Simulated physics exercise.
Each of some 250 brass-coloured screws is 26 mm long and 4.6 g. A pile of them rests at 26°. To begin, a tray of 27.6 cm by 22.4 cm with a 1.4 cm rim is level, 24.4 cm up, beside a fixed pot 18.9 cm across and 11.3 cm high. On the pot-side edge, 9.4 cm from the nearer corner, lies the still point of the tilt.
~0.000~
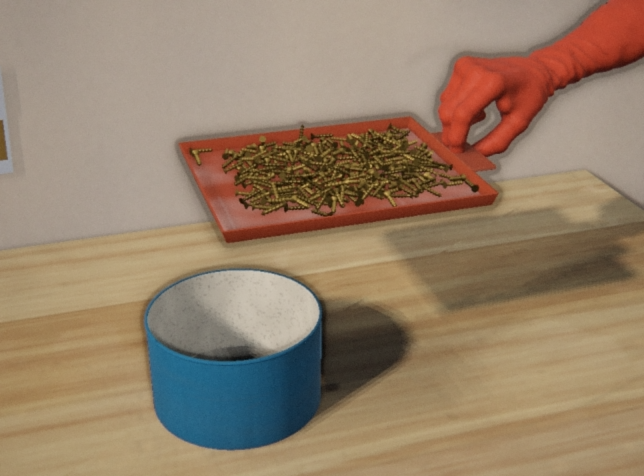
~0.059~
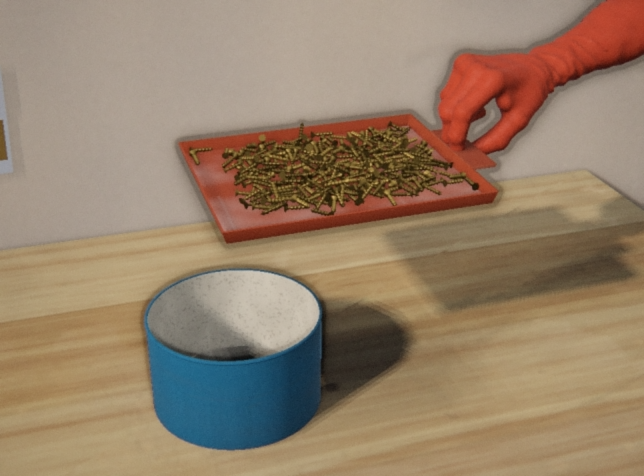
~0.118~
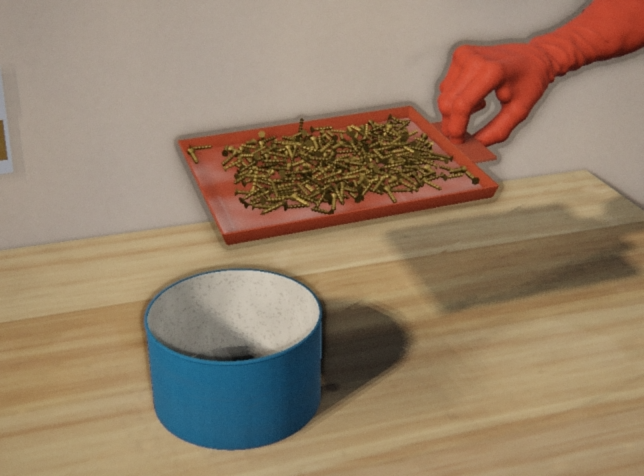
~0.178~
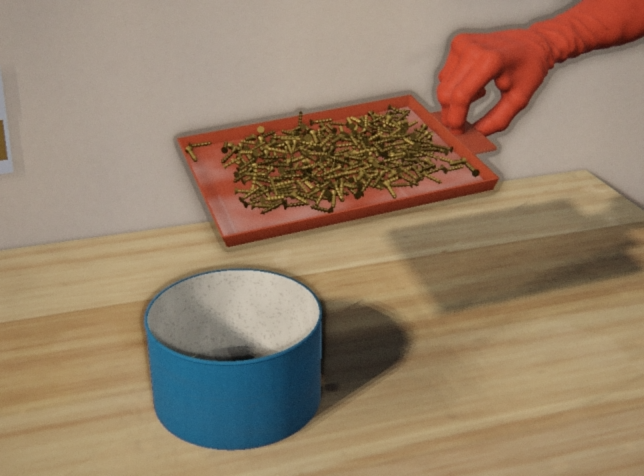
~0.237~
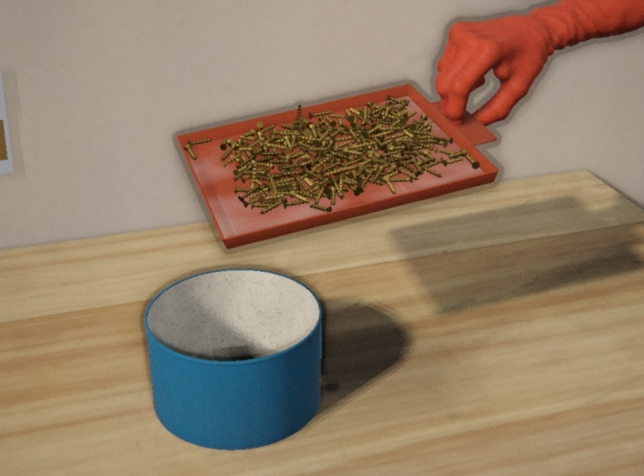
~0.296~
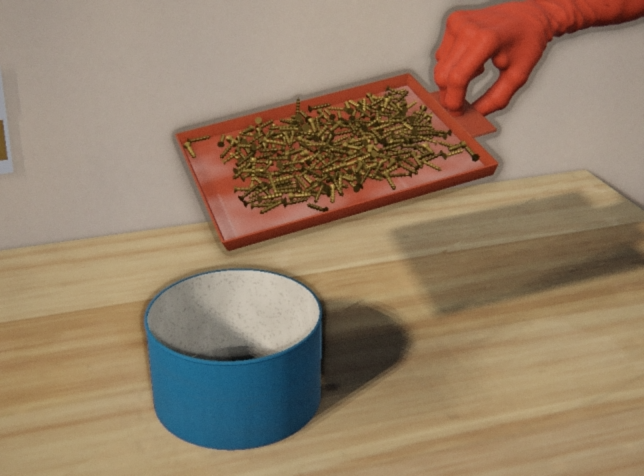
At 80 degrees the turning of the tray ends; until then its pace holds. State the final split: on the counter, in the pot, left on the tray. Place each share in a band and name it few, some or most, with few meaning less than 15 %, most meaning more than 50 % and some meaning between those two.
In the end: Counter some, pot most, tray few.
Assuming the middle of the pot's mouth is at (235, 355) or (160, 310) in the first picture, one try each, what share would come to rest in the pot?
Roughly 95 per cent, then 40 per cent.
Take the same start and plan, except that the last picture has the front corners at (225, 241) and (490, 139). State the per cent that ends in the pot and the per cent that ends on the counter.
Per cent by place - pot 50, counter 50.
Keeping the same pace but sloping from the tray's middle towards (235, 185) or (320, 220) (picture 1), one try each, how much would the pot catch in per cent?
I'd put it at roughly 50 per cent for the first tilt and roughly 50 per cent for the second.
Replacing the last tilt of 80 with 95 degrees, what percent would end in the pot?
In that case, near 70 percent.
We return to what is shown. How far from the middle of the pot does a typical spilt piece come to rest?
Roughly 18 cm from the centre.
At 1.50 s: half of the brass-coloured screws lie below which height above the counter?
Some 22 cm.
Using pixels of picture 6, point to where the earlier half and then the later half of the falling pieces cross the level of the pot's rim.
(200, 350) first, (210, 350) later, roughly.
Then, at 1.02 s, tilt 43 degrees; the tray holds 100 %, the pot 0 %.
After 1.50 s, tilt 65 degrees; the tray holds 60 %, the pot 20 %.
After 2.05 s, tilt 80 degrees; the tray holds 0 %, the pot 65 %.
At rest (2.7 s), counter 30 %, pot 70 %, tray 0 %.
